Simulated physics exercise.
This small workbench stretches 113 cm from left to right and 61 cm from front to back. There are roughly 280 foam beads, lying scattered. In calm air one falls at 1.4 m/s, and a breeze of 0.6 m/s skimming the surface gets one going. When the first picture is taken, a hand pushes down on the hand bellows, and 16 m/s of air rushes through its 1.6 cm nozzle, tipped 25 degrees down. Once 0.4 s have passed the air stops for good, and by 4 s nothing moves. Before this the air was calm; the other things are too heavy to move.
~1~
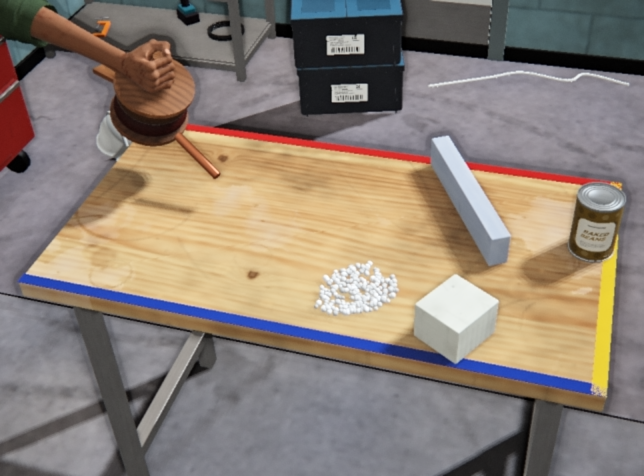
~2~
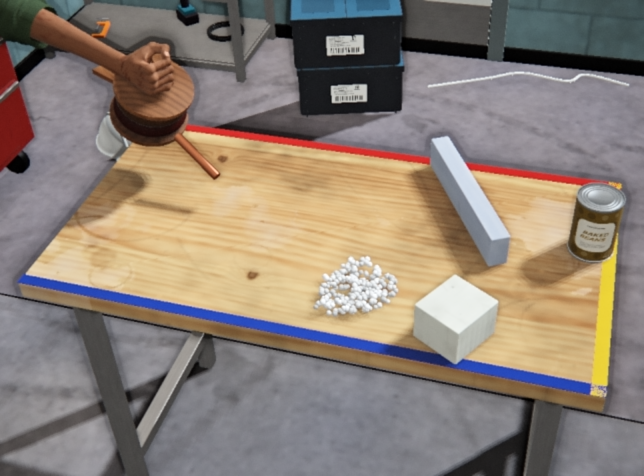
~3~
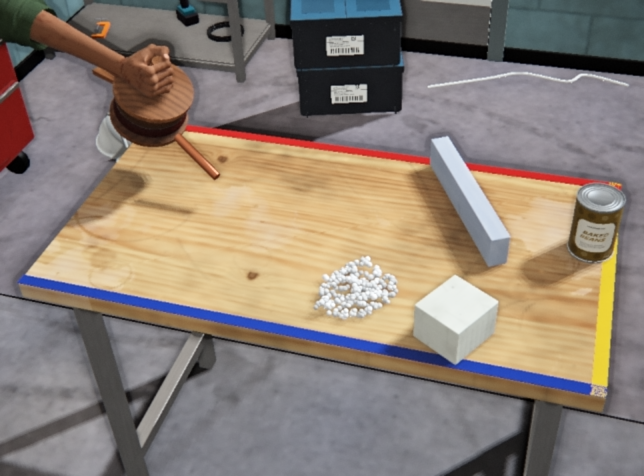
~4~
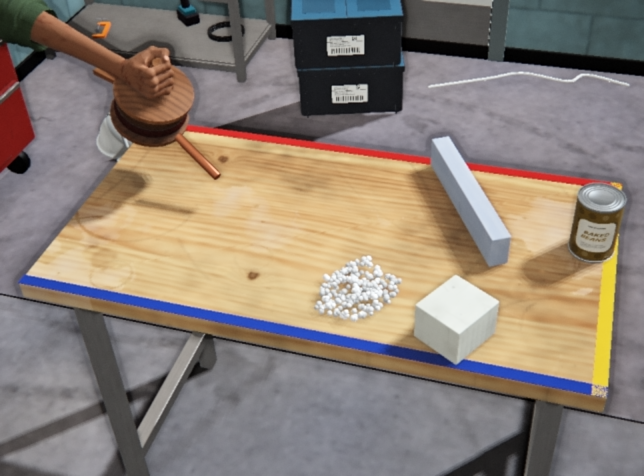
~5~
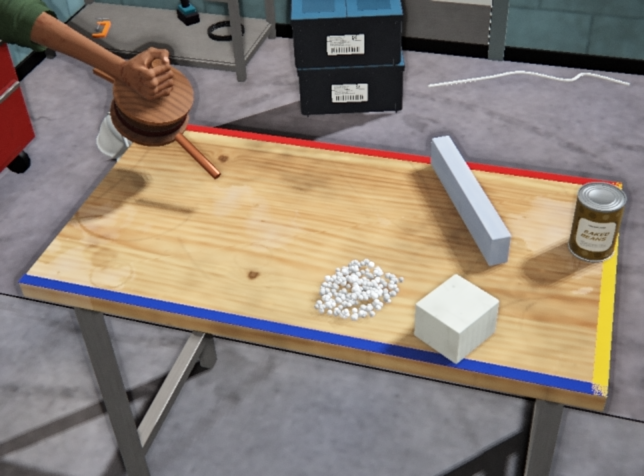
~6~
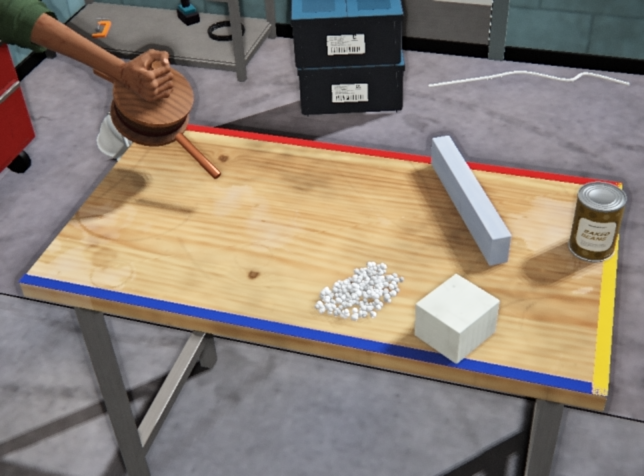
On a wooden workbench, a hand pressed down on a round bellows near a heap of white beads, a block, a plank and a can; the beads lay still, then a few shifted slightly.
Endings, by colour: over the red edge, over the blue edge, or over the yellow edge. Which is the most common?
The largest share ends at blue.
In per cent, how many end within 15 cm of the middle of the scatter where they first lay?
Roughly 1 in a hundred.
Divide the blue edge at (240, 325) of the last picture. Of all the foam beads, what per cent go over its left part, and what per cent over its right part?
My take is close to 0 percent on the left side and near 80 percent on the right.
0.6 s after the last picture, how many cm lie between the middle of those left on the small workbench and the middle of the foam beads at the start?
It comes to near 15 cm.
Then, 0.6 s after the last picture, 15 % are still on the top, 8 % are over the yellow edge, 76 % over the blue edge and 0 % over the red edge; the middle of those left on the top is near (441, 293).
Then, 1.0 s after the last picture, 14 % are still on the top, 10 % are over the yellow edge, 77 % over the blue edge and 0 % over the red edge.
Then, 2.0 s after the last picture, 14 % are still on the top, 10 % are over the yellow edge, 77 % over the blue edge and 0 % over the red edge.
Then, 3.8 s after the last picture, at the end, 10 % are over the yellow edge, 77 % over the blue edge and 0 % over the red edge.
